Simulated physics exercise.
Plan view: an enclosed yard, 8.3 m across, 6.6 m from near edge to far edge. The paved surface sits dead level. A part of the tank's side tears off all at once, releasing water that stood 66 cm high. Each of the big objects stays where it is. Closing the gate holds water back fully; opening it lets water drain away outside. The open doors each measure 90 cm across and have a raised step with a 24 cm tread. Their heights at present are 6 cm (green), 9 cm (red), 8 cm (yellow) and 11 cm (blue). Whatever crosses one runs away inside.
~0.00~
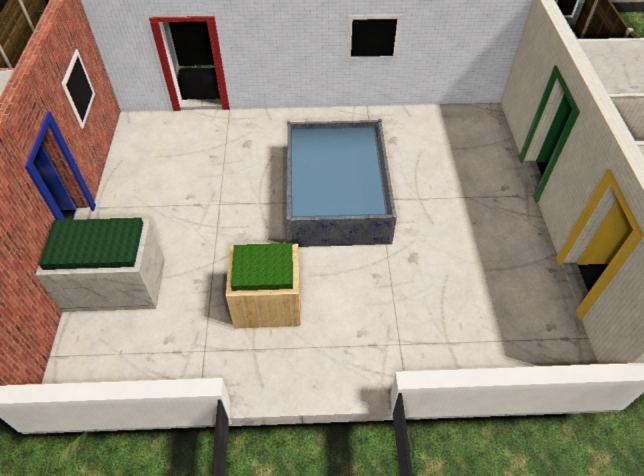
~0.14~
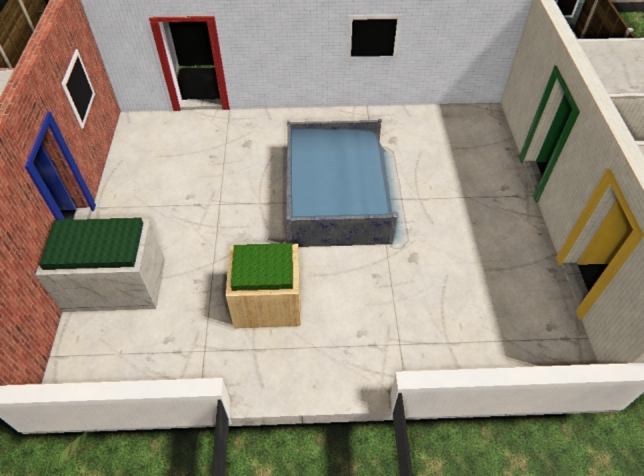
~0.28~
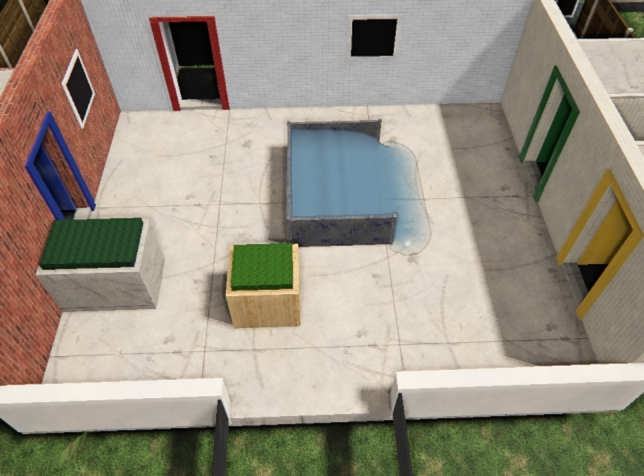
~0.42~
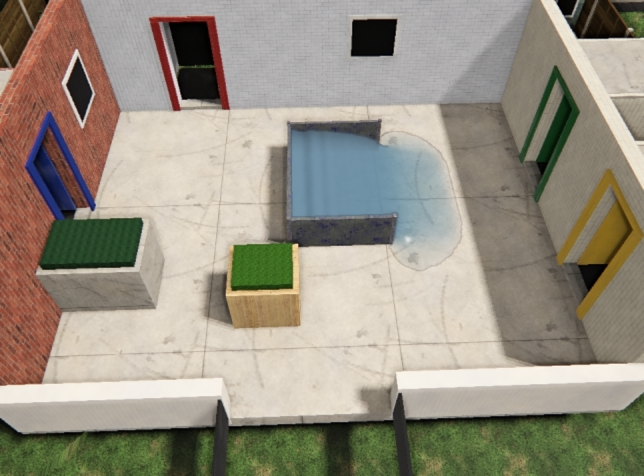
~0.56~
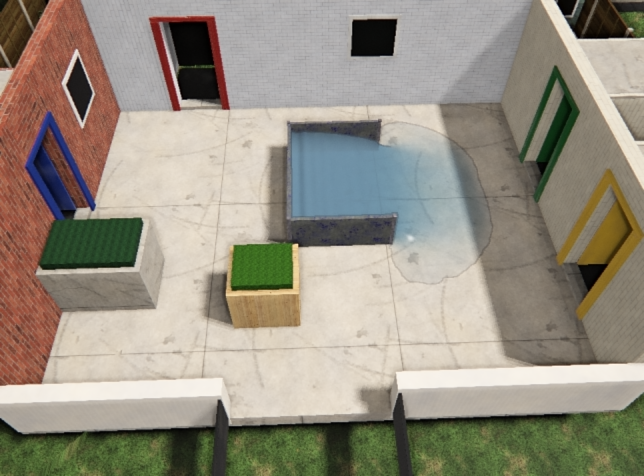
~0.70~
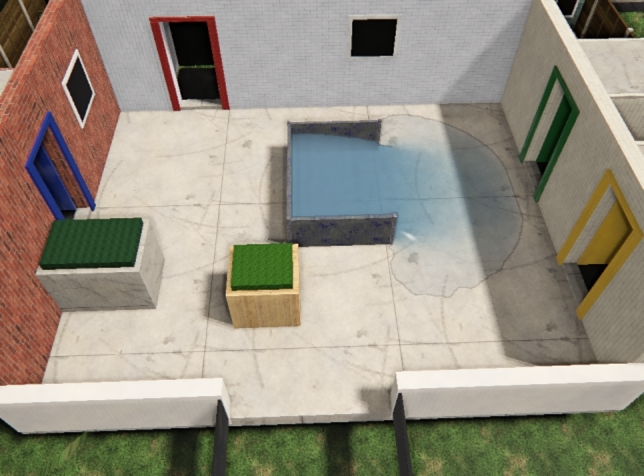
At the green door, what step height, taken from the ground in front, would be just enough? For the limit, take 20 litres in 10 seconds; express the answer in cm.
32 cm.
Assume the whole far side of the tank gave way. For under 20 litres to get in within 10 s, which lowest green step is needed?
With that break, close to 8.0 cm.
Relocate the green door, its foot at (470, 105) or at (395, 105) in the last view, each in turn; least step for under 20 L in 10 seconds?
You'd want about 25 cm there first, then about 6.5 cm.
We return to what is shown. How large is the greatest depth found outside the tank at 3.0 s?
Close to 30 centimetres.
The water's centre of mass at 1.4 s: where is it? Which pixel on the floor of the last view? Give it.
My guess is close to (407, 194).
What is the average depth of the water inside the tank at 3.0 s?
About 11 centimetres on average.
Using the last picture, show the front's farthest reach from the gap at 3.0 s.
The farthest wet point sits near (607, 388) in the last view.
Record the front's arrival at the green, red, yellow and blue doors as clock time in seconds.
The green door gets it at 0.8 s, the red door at 5.5 s, the yellow door at 1.2 s and the blue door at 8.5 s.
After 1.4 s water covers 30 % of the floor, deepest (34 cm) near (541, 211); 13 cm at the green door, 81 litres in over its 6 cm step.
After 3.0 s water covers 30 % of the floor, deepest (30 cm) near (602, 376); 21 cm at the green door, 366 litres in over its 6 cm step.
After 10.0 s water covers 85 % of the floor, deepest (8 cm) near (74, 407); 4 cm at the green door, 477 litres in over its 6 cm step.
At the green door as built, the water arrived by 0.8 s and peaked near 31 cm at 2.2 s.
Run again over the same 10 s with other heights there, 44 litres in over 28.5 cm, 1 litre over 38.5 cm. The limit of 20 litres is kept from about 32 cm up.
